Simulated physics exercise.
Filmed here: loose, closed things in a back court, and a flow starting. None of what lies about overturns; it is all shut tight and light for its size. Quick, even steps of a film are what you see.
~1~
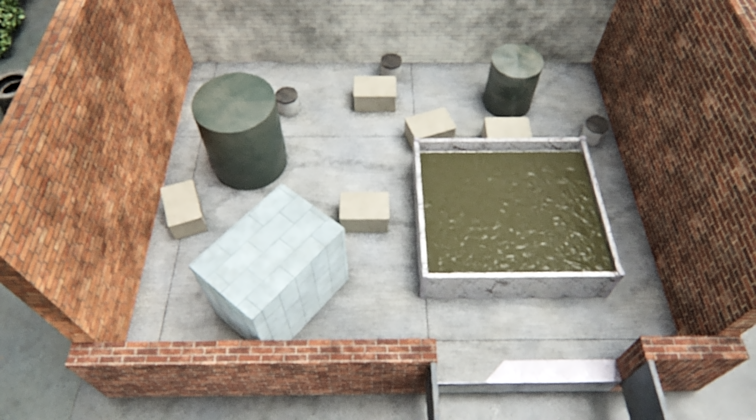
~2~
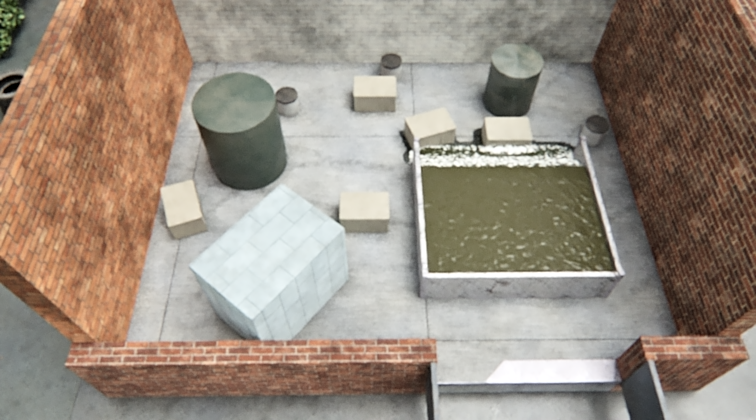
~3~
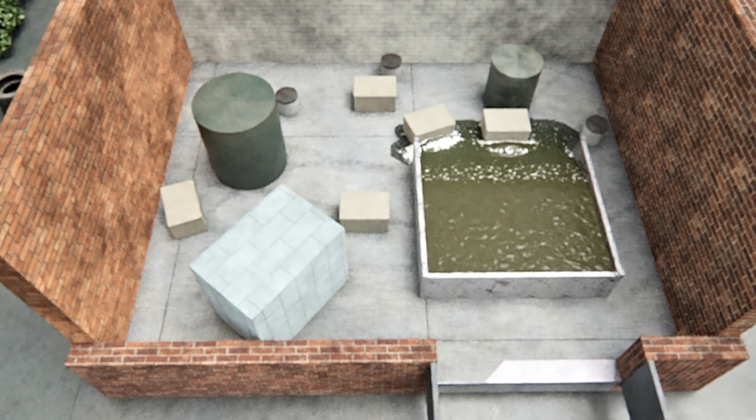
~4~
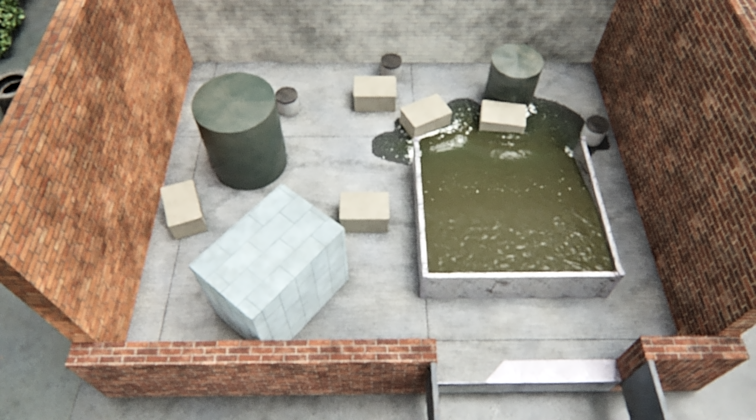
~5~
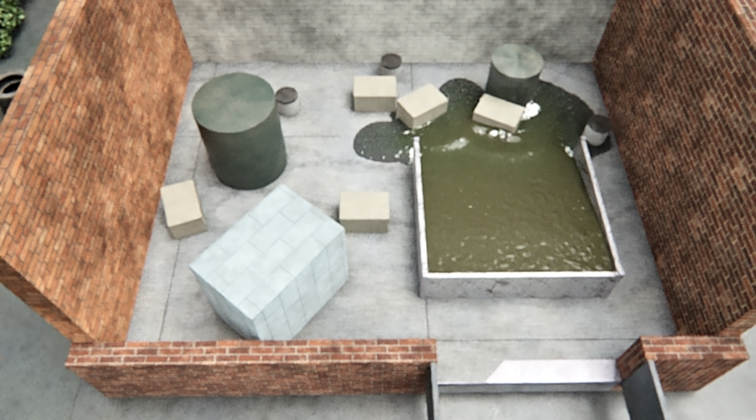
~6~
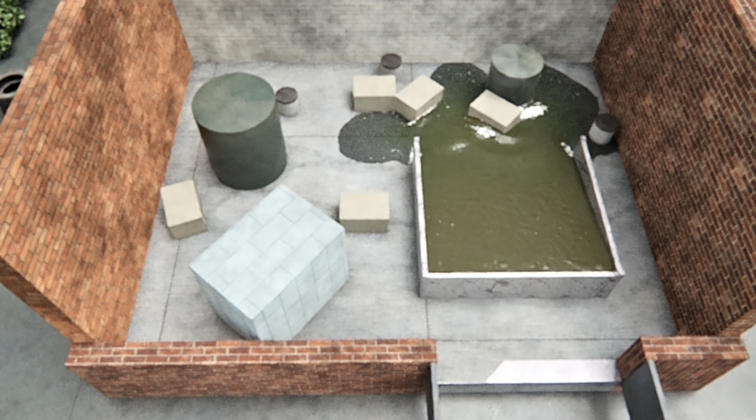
The clip shows a walled brick yard with cylinders, crates and a tank of murky green liquid, which pours over the tank's back edge and spreads across the floor, pushing two pale crates slowly toward the back wall.
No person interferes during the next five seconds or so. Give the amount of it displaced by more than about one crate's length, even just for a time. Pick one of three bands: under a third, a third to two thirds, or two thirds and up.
Two thirds and up.
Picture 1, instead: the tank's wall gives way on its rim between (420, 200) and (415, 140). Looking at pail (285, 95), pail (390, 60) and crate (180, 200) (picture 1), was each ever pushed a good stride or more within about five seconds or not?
Working through them in order, the first gets shoved clear, the second gets shoved clear and the last not displaced that far.
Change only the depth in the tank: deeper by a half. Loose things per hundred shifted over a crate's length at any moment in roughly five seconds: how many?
Close to 90 % of the lot.
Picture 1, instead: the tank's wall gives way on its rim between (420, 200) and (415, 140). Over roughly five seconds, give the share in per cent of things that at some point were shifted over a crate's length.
About 40 per cent.
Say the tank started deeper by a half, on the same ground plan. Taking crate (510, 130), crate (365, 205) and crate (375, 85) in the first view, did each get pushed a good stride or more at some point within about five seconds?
Taking them as listed, the first did it, the second came up short and the third did it.
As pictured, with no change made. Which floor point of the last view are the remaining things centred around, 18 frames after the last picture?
Close to pixel (294, 136).
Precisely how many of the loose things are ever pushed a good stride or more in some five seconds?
The figure is 6.
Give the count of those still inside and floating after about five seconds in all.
Counted: 5.
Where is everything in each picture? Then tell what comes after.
The first frame shows a crate at (430, 123) rests on the ground; a crate at (508, 128) rests on the ground; 0 of 8 have shifted.
The second frame shows a crate at (430, 123) rests on the ground; a crate at (508, 128), on the bottom; 0 of 8 have shifted.
The third frame shows a crate at (429, 119) rests on the ground, close to its start; a crate at (507, 120) rests on the ground, close to its start; 2 of 8 have shifted.
The fourth frame shows a crate at (426, 110) rests on the ground, close to its start; a crate at (504, 113), on the bottom, close to its start; 2 of 8 have shifted.
The fifth frame shows a crate at (422, 100), on the bottom, a stride from its start; a crate at (500, 110) rests on the ground, a stride from its start; 2 of 8 have shifted.
The sixth frame shows a crate at (419, 92) rests on the ground, a stride from its start; a crate at (496, 108), afloat, a stride from its start; 3 of 8 have shifted.
A moment on, 1 of 8 are well off their spots; 1 afloat.
Next, 4 of 8 are well off their spots; 4 afloat.
Later, 6 of 8 are well off their spots; 4 afloat.
In the end, 6 of 8 are well off their spots, and 6 have been at some point; 5 afloat.
